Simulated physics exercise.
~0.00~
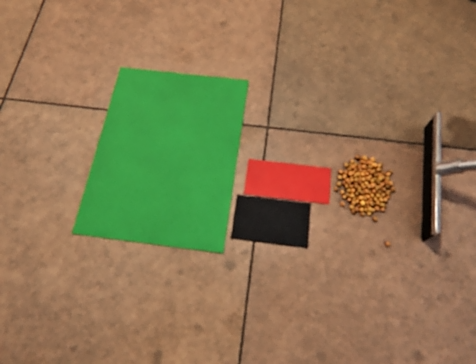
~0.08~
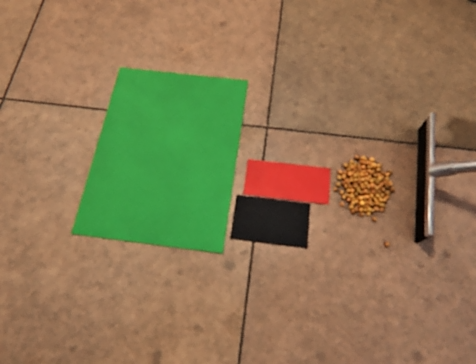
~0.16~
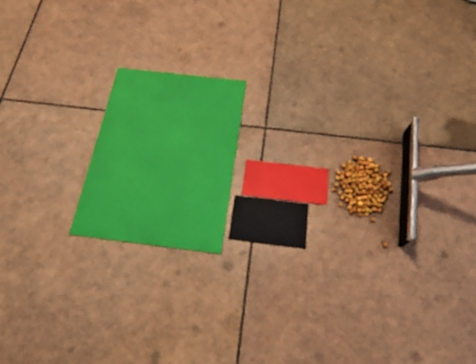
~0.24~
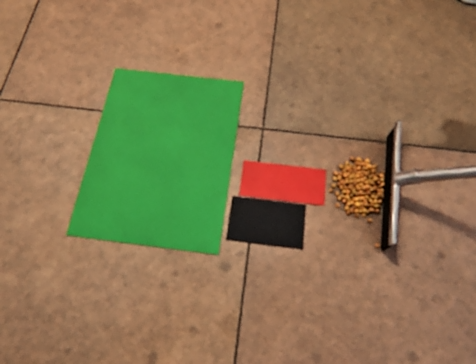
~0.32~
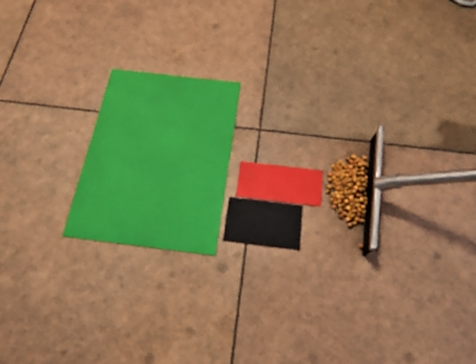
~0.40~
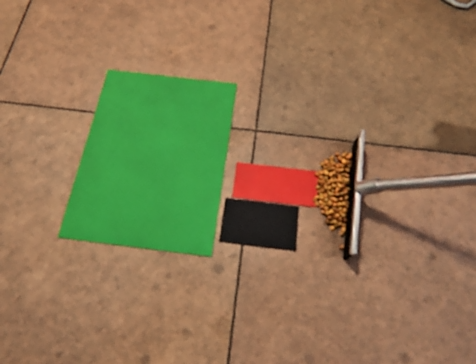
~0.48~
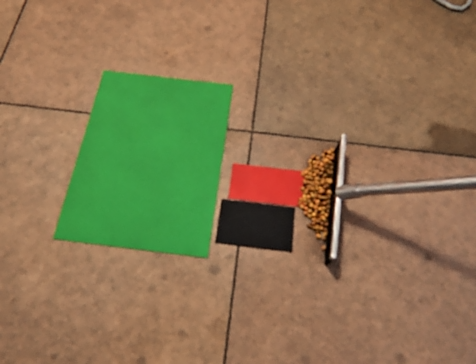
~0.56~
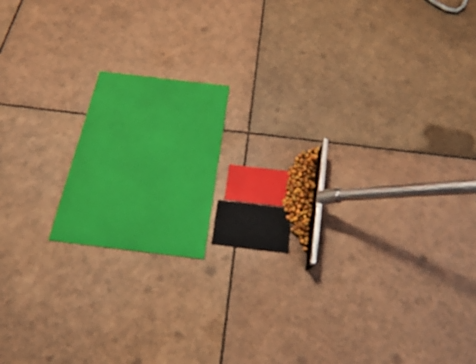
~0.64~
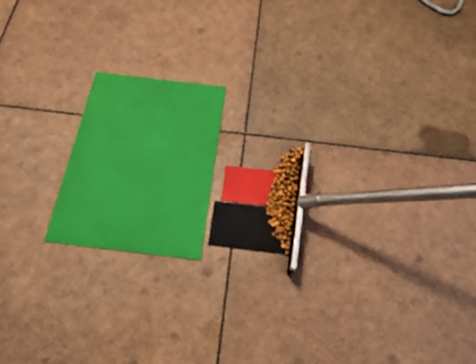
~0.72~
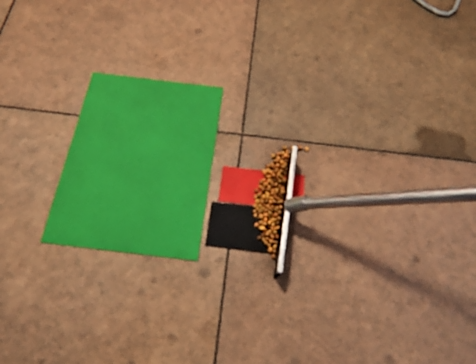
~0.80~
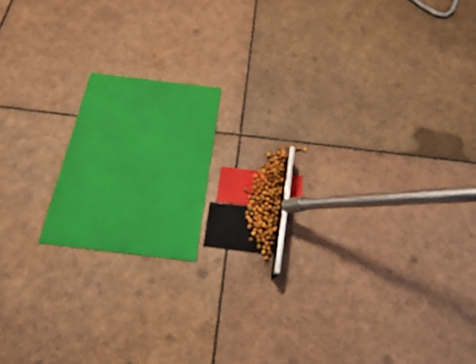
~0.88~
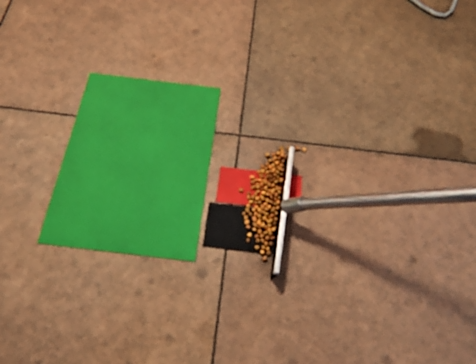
At the start, a round heap of small golden-brown pieces lies on a tiled floor, with a squeegee standing to its right and red, black and large green sheets to its left. The squeegee slides left, meets the heap and presses it into a narrow band along the blade. It keeps pushing the pieces left onto the red sheet and then over the black one too. The blade stops over the right part of these two sheets, and the pieces spread slightly ahead of it. They settle across red and black, some off the sheets, with none reaching the green.
